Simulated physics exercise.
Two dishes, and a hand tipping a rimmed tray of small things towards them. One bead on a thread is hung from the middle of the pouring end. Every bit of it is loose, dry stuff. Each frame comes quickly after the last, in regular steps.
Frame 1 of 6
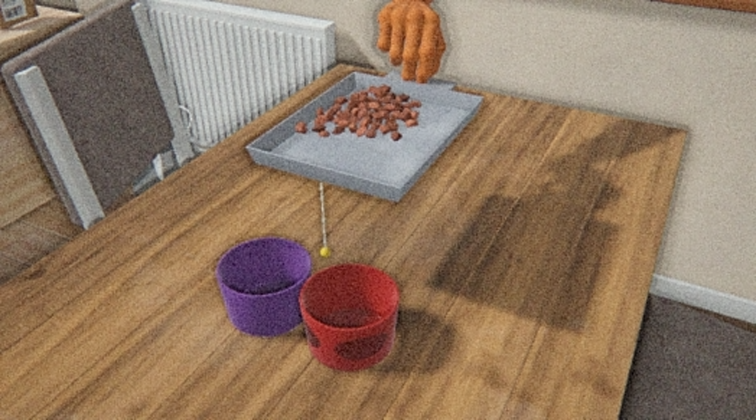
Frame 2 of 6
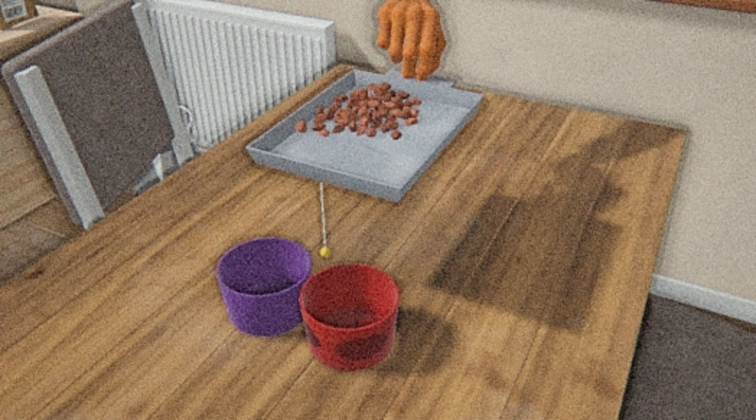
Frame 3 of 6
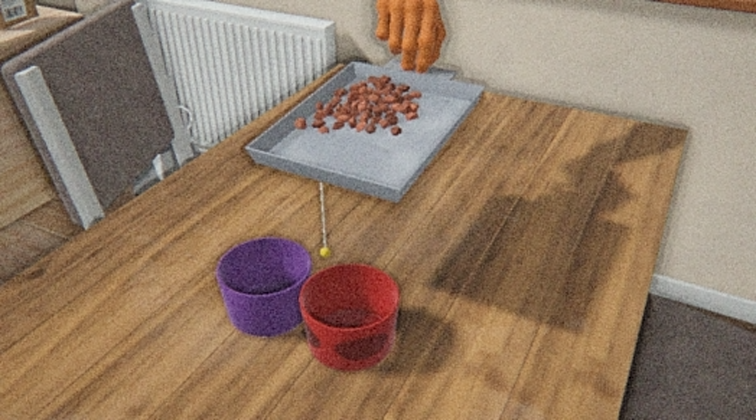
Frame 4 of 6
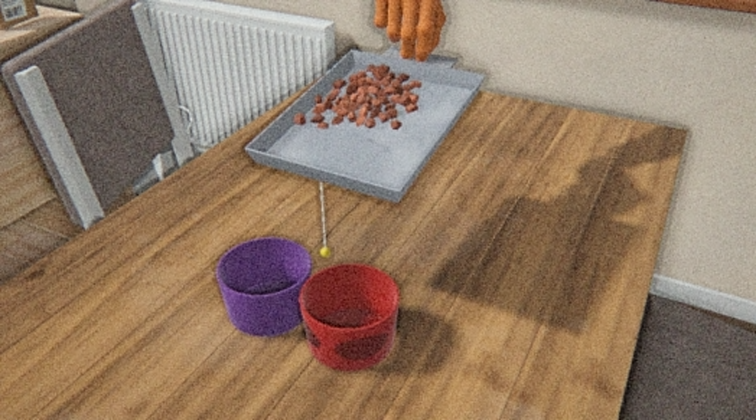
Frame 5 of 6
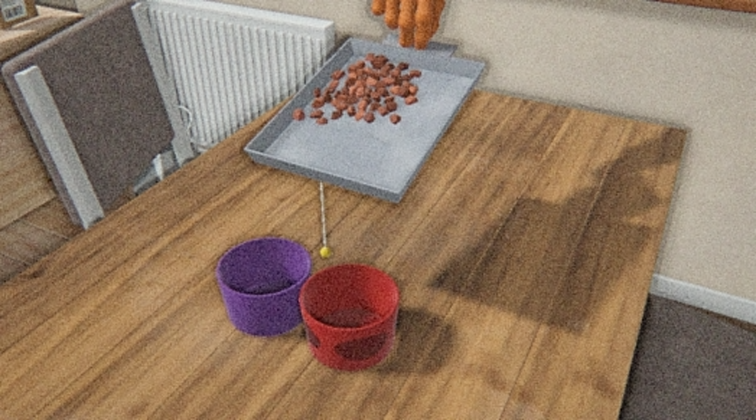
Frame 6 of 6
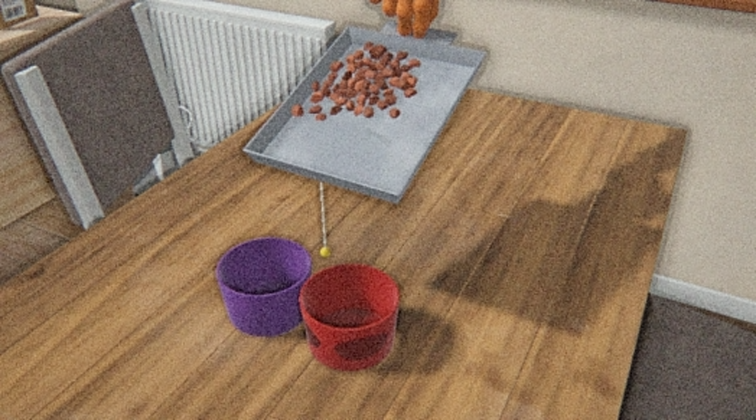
An orange hand holds the far end of a grey rimmed tray of reddish-brown bits above a wooden table, seen from a raised angle in a room with a white radiator. A purple dish at left and a red dish at right sit below the tray's near end, where a yellow bead hangs on a thread. The hand steadily tilts the tray, raising its far end, while the view stays still.
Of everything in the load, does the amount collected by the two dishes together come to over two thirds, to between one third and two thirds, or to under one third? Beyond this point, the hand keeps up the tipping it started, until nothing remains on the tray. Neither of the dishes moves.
The dishes will end up with above two thirds of the load.
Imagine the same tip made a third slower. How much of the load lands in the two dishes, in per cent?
Around 90 percent.
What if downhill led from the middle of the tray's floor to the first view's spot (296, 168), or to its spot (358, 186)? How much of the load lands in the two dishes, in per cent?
Shares, approx.: 90 %, then 90 %.
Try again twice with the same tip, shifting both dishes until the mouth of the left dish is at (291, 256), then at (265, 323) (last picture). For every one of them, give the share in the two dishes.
The first try gives 50 per cent, the second 20 per cent.
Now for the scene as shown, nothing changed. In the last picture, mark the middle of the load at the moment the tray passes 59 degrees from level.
The load is centred about (312, 166).
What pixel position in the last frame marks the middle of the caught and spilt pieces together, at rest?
Once nothing moves, the middle sits near (319, 331).
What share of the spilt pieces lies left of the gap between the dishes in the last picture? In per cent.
Roughly 60 %.
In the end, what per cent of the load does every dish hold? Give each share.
Left dish about 40 per cent, right dish about 40 per cent.
Soon after the last picture, tray tipped steeply; most on the tray; a small part in the air.
A little later, tray tipped right over; about two thirds on the tray; a small part in the right dish; a small part in the left dish; a small part outside both; a stray few in the air.
Later still, tray tipped past a quarter turn; about a third in the right dish; about a third in the left dish; about a quarter outside both.
At rest, tray tipped past a quarter turn; about a third in the right dish; about a third in the left dish; about a quarter outside both.
